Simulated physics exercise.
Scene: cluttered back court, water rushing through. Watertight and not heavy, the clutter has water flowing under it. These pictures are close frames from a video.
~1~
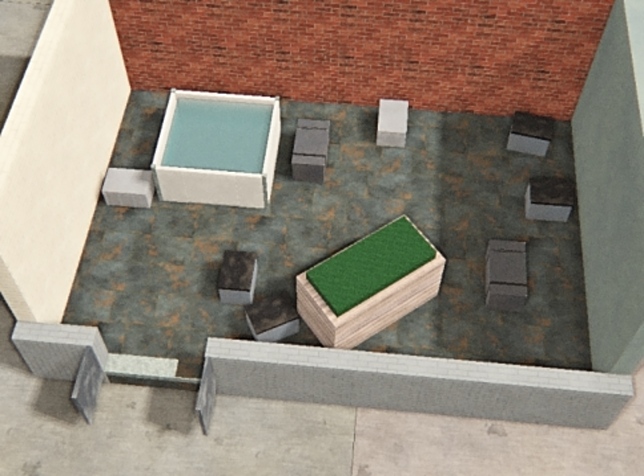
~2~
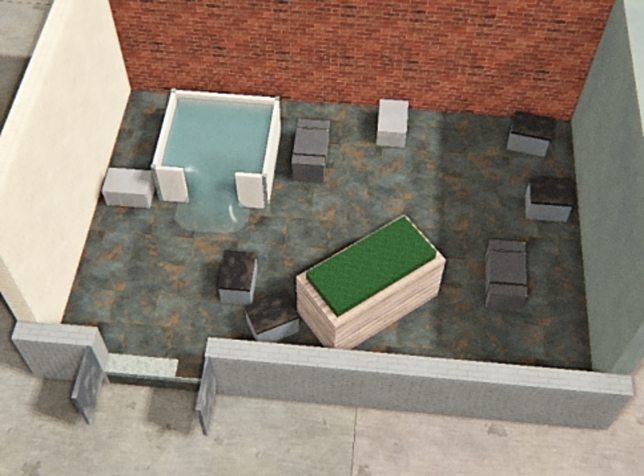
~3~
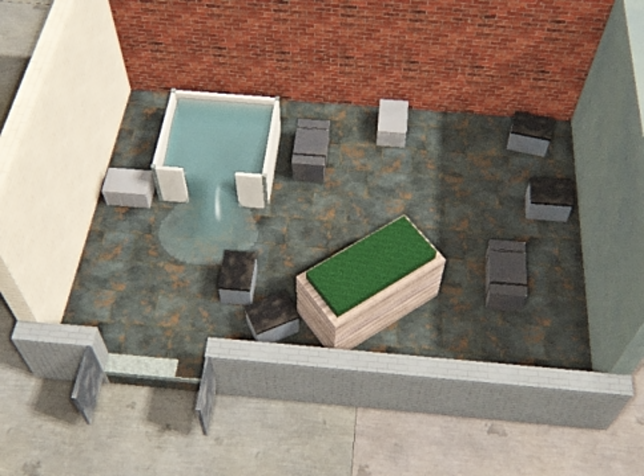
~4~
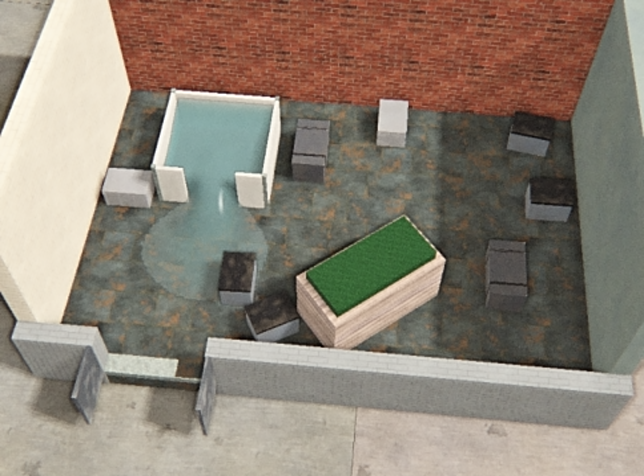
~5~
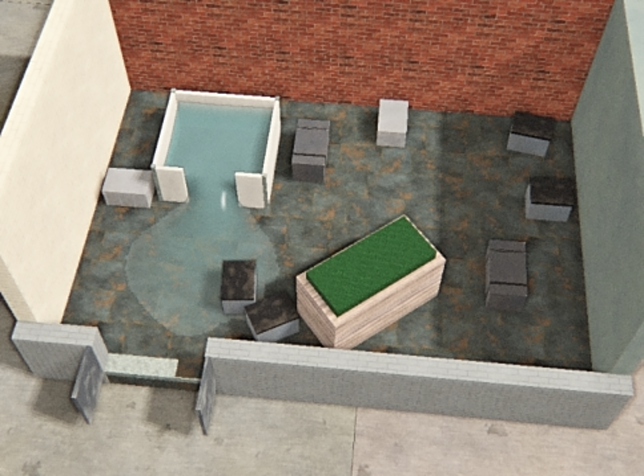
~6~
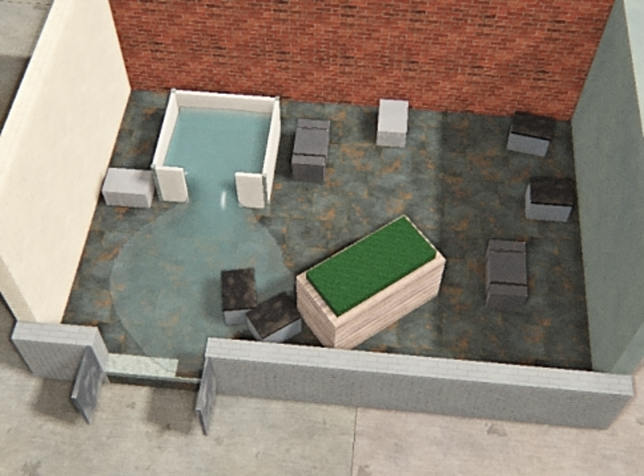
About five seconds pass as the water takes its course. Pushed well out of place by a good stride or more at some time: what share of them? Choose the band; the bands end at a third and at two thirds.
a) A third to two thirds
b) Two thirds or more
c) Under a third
c, under a third.
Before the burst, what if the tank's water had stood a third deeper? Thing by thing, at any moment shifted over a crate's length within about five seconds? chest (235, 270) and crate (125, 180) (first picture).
Here's the rundown: Made it that far, then came up short.
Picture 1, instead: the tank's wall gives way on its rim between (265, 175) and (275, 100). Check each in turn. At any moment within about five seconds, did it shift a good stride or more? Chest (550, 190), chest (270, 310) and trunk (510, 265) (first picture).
First beyond that mark, then under that mark, then beyond that mark.
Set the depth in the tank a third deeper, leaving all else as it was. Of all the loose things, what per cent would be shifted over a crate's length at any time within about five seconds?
Near 10 per cent of the loose things.
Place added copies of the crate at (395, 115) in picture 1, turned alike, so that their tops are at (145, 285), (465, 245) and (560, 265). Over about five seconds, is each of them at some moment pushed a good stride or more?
The answers, in order, are displaced a stride, remains nearby and remains nearby.
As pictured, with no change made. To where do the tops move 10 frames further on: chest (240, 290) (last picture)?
The top ends up somewhere near (250, 324).
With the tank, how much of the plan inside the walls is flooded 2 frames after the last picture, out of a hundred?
I'd say around 30 in a hundred.
A moment on, 1 of 8 are well off their spots; 1 afloat.
Next, 1 of 8 are well off their spots; 2 afloat.
Later, 1 of 8 are well off their spots; 2 afloat.
In the end, 1 of 8 are well off their spots, and 1 have been at some point; 2 afloat.
